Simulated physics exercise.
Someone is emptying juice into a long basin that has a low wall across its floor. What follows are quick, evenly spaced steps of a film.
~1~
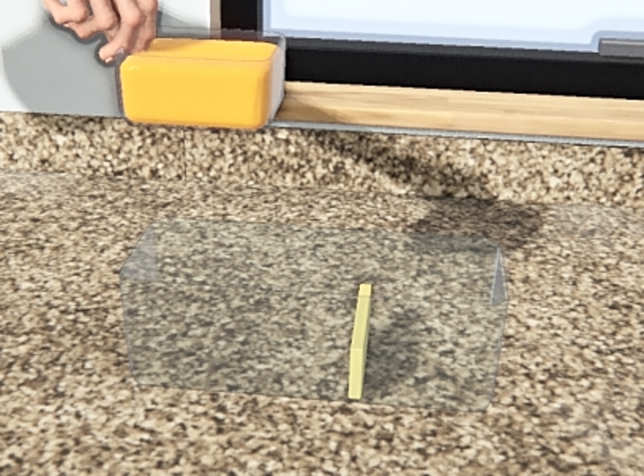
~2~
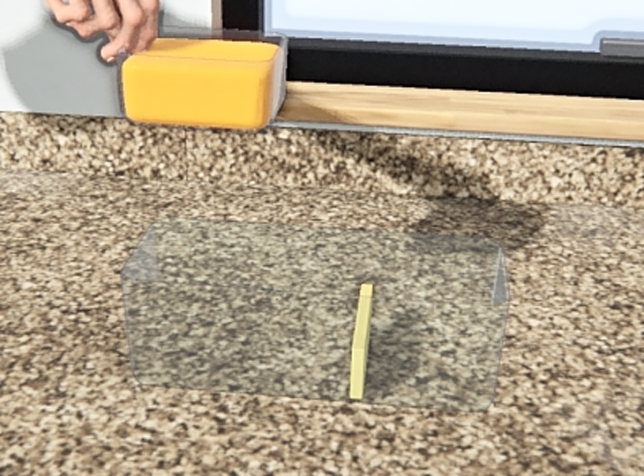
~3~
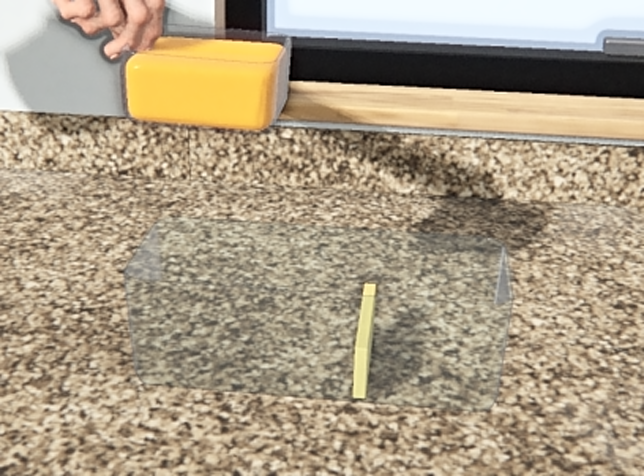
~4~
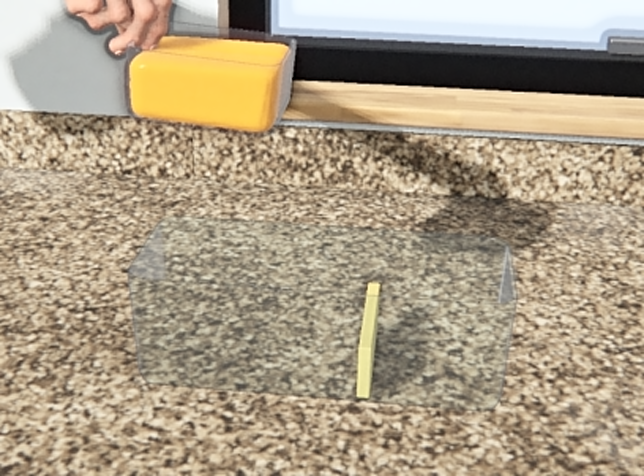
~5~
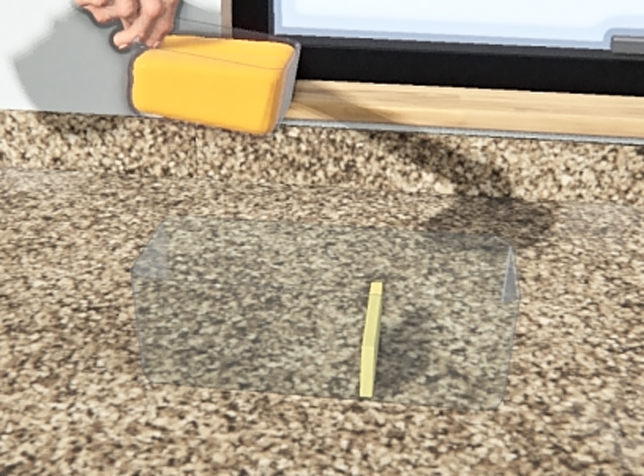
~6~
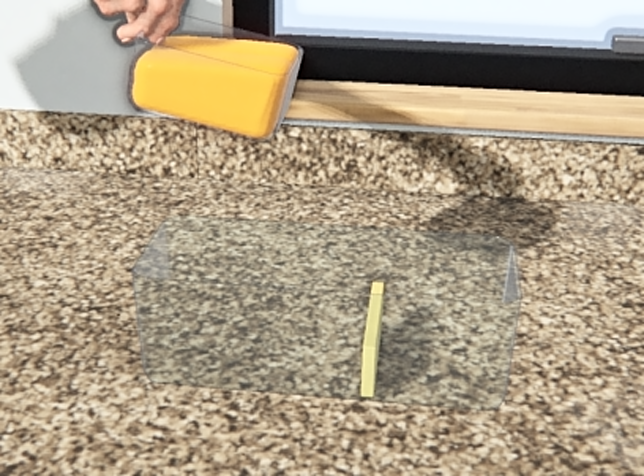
A hand at the upper left tilts a clear container of orange juice gradually clockwise, its right side dipping as it shifts slightly right. Below it, a long, see-through basin with a thin, pale yellow low wall across its floor sits on a speckled brown stone counter, viewed from slightly above. The basin and wall drift very slightly right in view, while a dark-framed pane with a wooden ledge stands behind.
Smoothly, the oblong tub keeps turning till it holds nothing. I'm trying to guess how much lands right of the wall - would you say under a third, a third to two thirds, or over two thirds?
The quantity right of the wall will come in at one third to two thirds.
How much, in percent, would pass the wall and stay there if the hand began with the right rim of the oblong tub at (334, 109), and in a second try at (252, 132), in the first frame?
About 75 % the first time, about 0 % the second.
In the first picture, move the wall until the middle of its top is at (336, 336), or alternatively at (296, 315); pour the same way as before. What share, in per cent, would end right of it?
60 per cent, then 80 per cent, roughly.
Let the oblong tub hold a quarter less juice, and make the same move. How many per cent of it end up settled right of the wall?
I'd put it at around 25 %.
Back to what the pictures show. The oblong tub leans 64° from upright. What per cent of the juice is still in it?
Still holding around 40 %, give or take.
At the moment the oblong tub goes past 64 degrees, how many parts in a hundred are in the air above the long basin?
It comes to 40 per cent or so.
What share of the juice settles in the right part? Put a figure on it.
It comes to about 50 per cent.
A moment on, the oblong tub is tipped part way and 42 per cent is still to pour, 8 is left of the wall and 12 right of it.
Next, the oblong tub is tipped on its side and 8 per cent is still to pour, 32 is left of the wall and 50 right of it.
Then the oblong tub is tipped right over and 0 per cent is still to pour, 45 is left of the wall and 50 right of it.
Later the oblong tub is tipped right over and 0 per cent is still to pour, 47 is left of the wall and 51 right of it.
At rest 47 per cent lies left of the wall, 51 right of it and 3 outside.
